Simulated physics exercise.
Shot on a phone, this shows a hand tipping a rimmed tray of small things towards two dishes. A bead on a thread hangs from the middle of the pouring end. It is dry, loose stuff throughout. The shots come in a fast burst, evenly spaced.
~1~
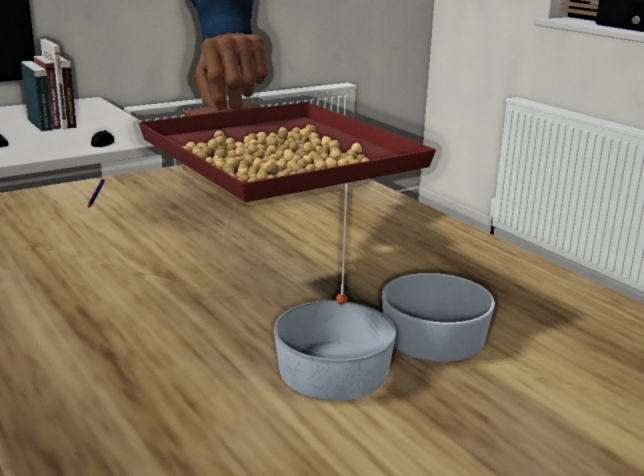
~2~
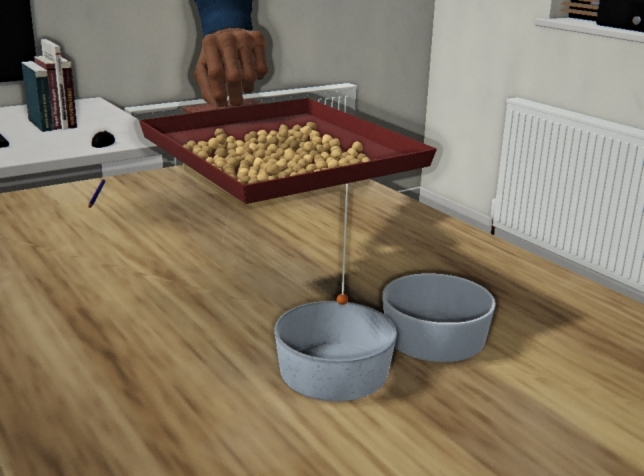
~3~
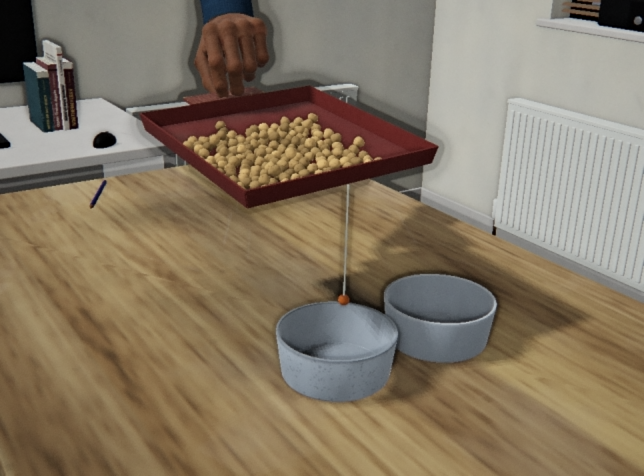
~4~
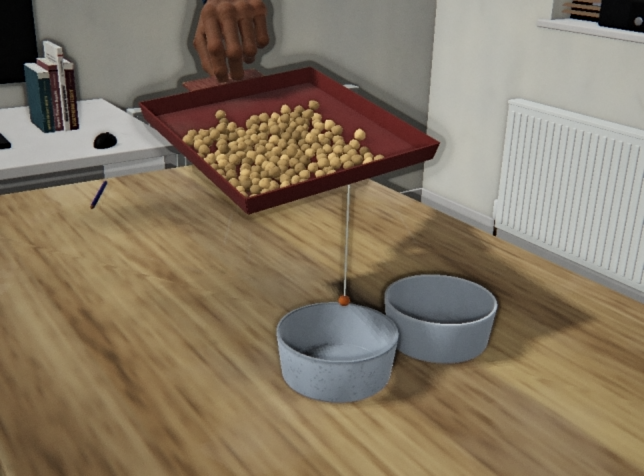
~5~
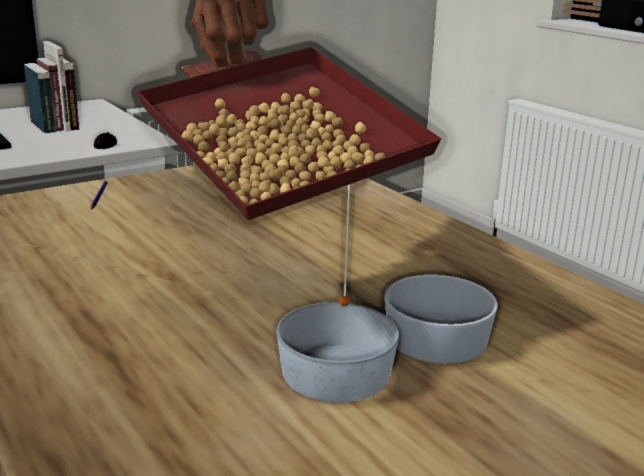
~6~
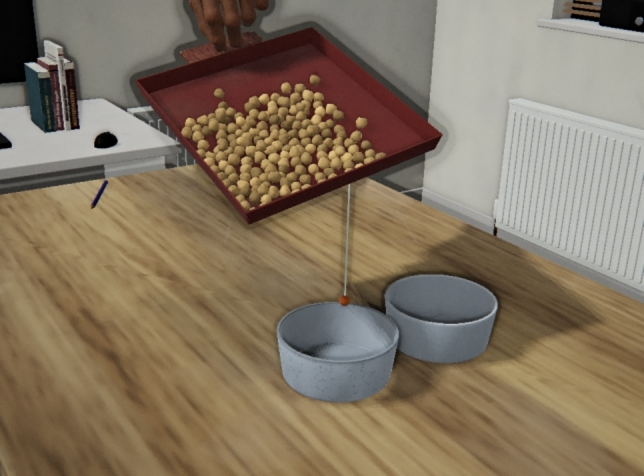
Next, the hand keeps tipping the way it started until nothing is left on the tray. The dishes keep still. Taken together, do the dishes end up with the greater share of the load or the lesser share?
So the dishes get the minority of the load, I reckon.
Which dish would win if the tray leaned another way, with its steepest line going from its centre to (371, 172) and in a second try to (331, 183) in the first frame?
Number one favours the right of the two; number two favours the left of the two.
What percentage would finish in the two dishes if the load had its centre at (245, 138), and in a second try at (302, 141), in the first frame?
Close to 20 per cent, followed by close to 30 per cent.
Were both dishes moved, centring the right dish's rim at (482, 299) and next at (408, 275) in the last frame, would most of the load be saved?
A minority, then a minority.
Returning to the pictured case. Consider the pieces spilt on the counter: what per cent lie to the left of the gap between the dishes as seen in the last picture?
Roughly 100 percent.
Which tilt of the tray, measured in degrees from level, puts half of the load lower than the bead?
The angle is around 110°.
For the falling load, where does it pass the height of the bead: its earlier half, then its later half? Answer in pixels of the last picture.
It passes near (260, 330) first and then near (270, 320).
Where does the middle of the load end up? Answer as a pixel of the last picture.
I'd place the middle at about (258, 393).
Just after the last frame, tray tipped steeply; almost all on the tray; just a few outside both; just a few in the air.
A moment on, tray tipped past a quarter turn; about a tenth on the tray; about a tenth in the left dish; roughly a third outside both; roughly a third in the air.
Further on, tray tipped past a quarter turn; roughly a quarter in the left dish; the larger part outside both.
When it is over, tray tipped past a quarter turn; roughly a quarter in the left dish; not one in the right dish; the larger part outside both.
